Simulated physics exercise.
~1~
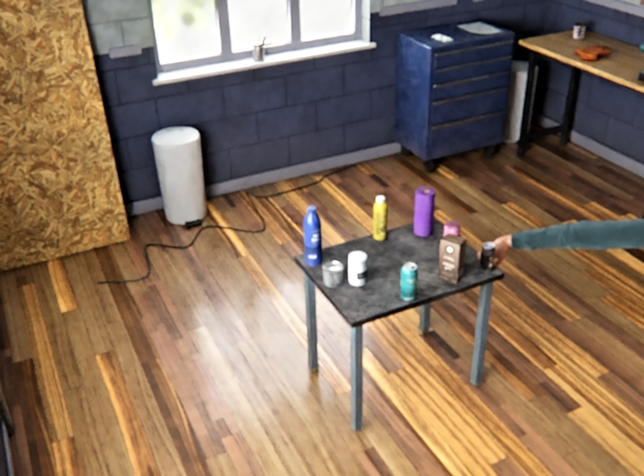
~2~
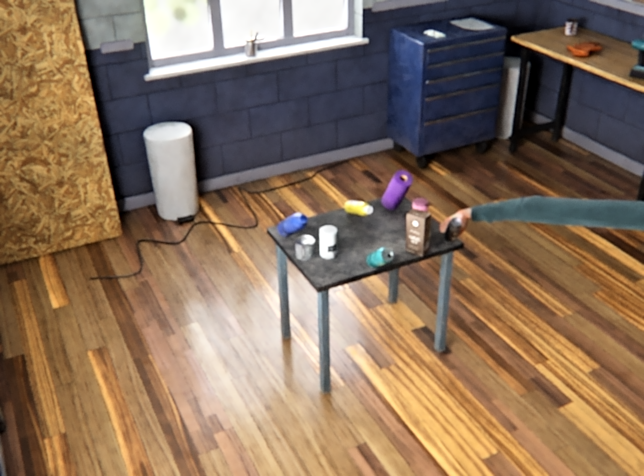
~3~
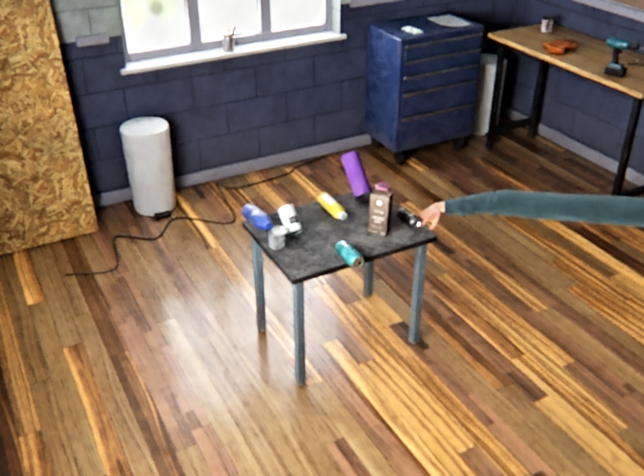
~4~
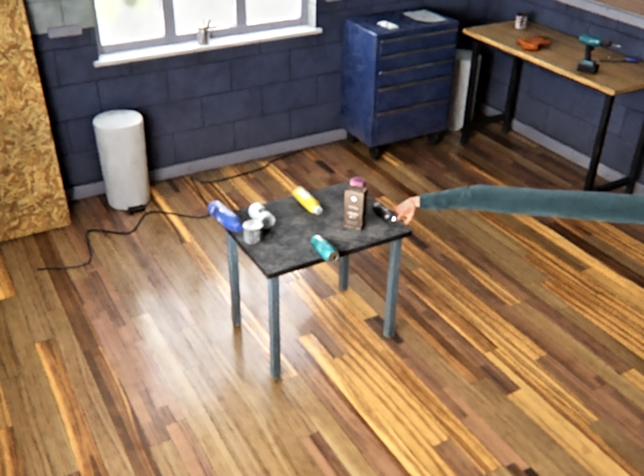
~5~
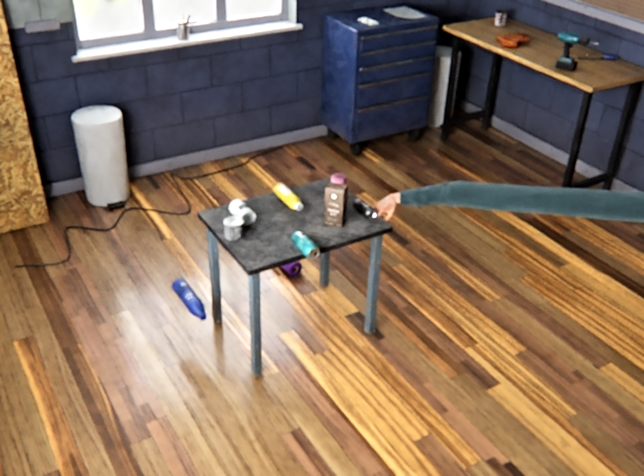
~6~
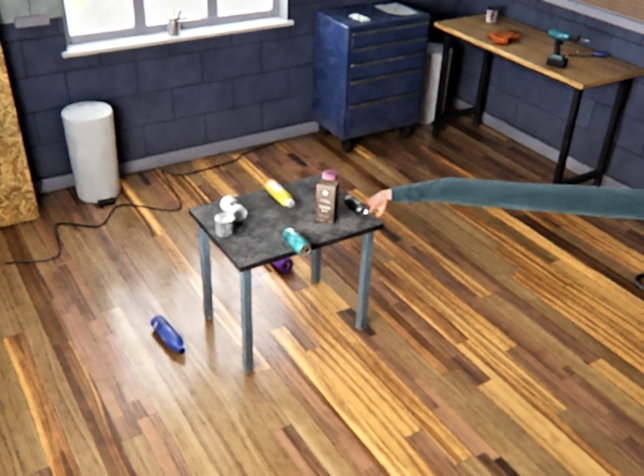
In a workshop with dark block walls and a striped wooden floor, seen from above at an angle, a small black-topped table stands before a window and a blue drawer cabinet. It holds a blue bottle, a yellow bottle, a purple roll, a turquoise can, a brown carton and smaller containers, while a green-sleeved arm reaches in from the right. The table shifts, and several items tip over. The purple roll drops off the far side, then the blue bottle falls off the left. They end on the floor, with the carton upright among toppled items.
